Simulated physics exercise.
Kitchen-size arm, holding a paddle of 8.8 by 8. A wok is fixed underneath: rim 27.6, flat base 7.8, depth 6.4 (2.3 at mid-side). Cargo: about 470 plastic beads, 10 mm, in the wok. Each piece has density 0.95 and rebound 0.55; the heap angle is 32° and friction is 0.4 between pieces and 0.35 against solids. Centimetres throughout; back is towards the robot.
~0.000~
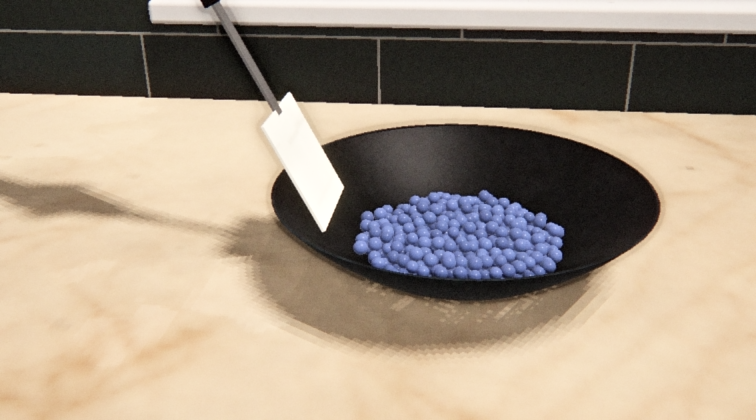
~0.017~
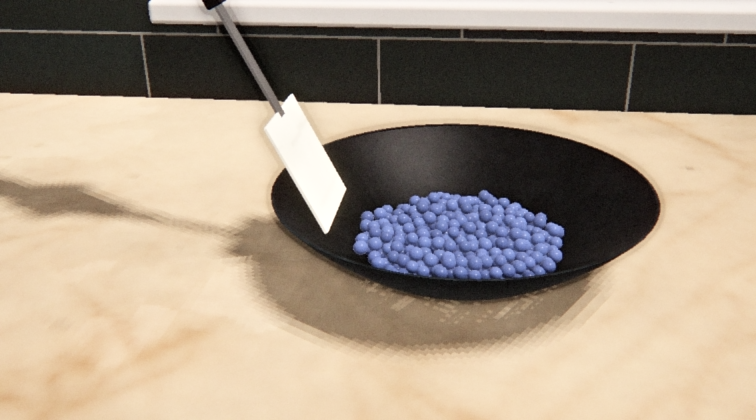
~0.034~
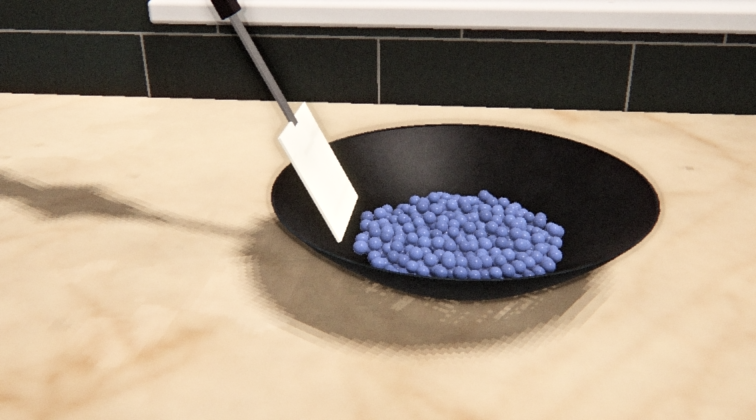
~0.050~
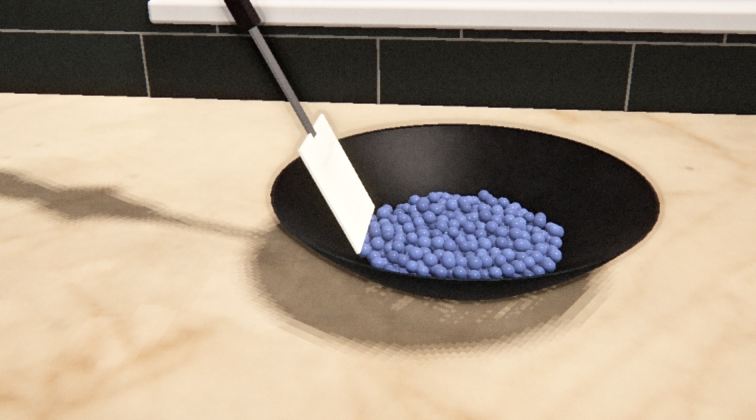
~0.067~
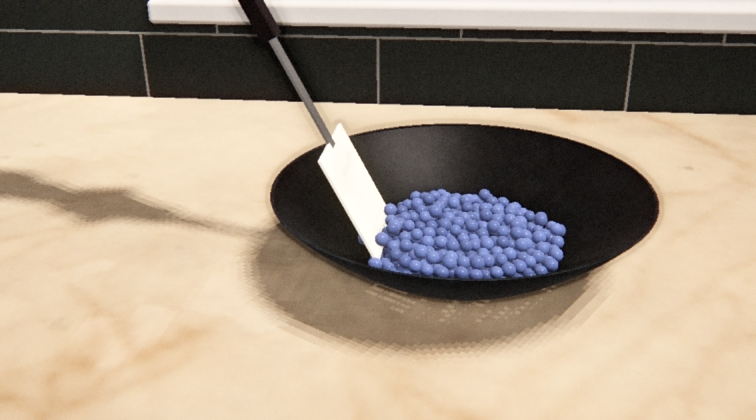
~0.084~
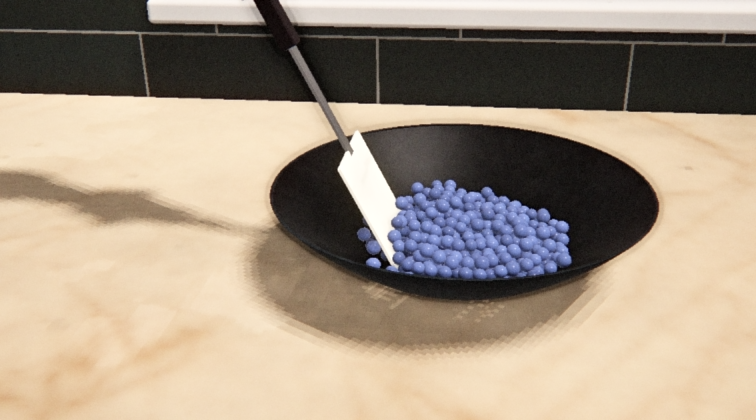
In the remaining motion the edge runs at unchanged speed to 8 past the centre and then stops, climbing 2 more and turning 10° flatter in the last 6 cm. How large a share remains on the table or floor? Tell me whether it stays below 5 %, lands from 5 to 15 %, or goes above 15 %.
It goes above 15 %.
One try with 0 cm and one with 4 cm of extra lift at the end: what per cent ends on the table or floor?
20 and 20 per cent.
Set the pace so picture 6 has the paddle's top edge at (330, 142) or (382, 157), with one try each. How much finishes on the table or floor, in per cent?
Estimates: About 10 %, about 45 %.
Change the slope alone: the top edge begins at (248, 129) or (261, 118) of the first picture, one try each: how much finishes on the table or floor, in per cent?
Some 25 per cent, then some 25 per cent.
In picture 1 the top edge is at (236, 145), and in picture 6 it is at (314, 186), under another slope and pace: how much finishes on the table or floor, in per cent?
Near 25 in a hundred.
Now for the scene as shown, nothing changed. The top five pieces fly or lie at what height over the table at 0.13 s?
Roughly 5 cm.
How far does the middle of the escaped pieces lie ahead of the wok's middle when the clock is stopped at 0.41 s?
Some 18 cm.
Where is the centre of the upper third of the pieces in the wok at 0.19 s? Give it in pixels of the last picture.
I'd put it somewhere near (561, 214).
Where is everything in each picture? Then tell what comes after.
The first frame shows paddle top edge at (276, 109), sloping 63°; upper third of the load around (459, 233), from x 360 to 560, top at y 195; 471 in the wok.
The second frame shows paddle top edge at (279, 111), sloping 63°; upper third of the load around (459, 233), from x 360 to 560, top at y 195.
The third frame shows paddle top edge at (292, 120), sloping 63°; upper third of the load around (459, 233), from x 360 to 555, top at y 195.
The fourth frame shows paddle top edge at (311, 131), sloping 63°; upper third of the load around (459, 232), from x 365 to 555, top at y 195.
The fifth frame shows paddle top edge at (330, 141), sloping 63°; upper third of the load around (461, 229), from x 365 to 560, top at y 195.
The sixth frame shows paddle top edge at (348, 149), sloping 63°; upper third of the load around (460, 228), from x 365 to 565, top at y 185; 471 in the wok.
By 0.13 s, sloping 63°, highest piece 6 above the table; 471 in the wok.
By 0.19 s, sloping 59°, highest piece 9 above the table; 471 in the wok.
By 0.41 s, sloping 53°, highest piece 8 above the table; 356 in the wok, 84 on the table or floor, 31 on the blade or in flight.
By 1.46 s, sloping 53°, highest piece 5 above the table; 355 in the wok, 116 on the table or floor.
Final count, 355 in the wok, 116 on the table or floor. That is 25 % on the table or floor.
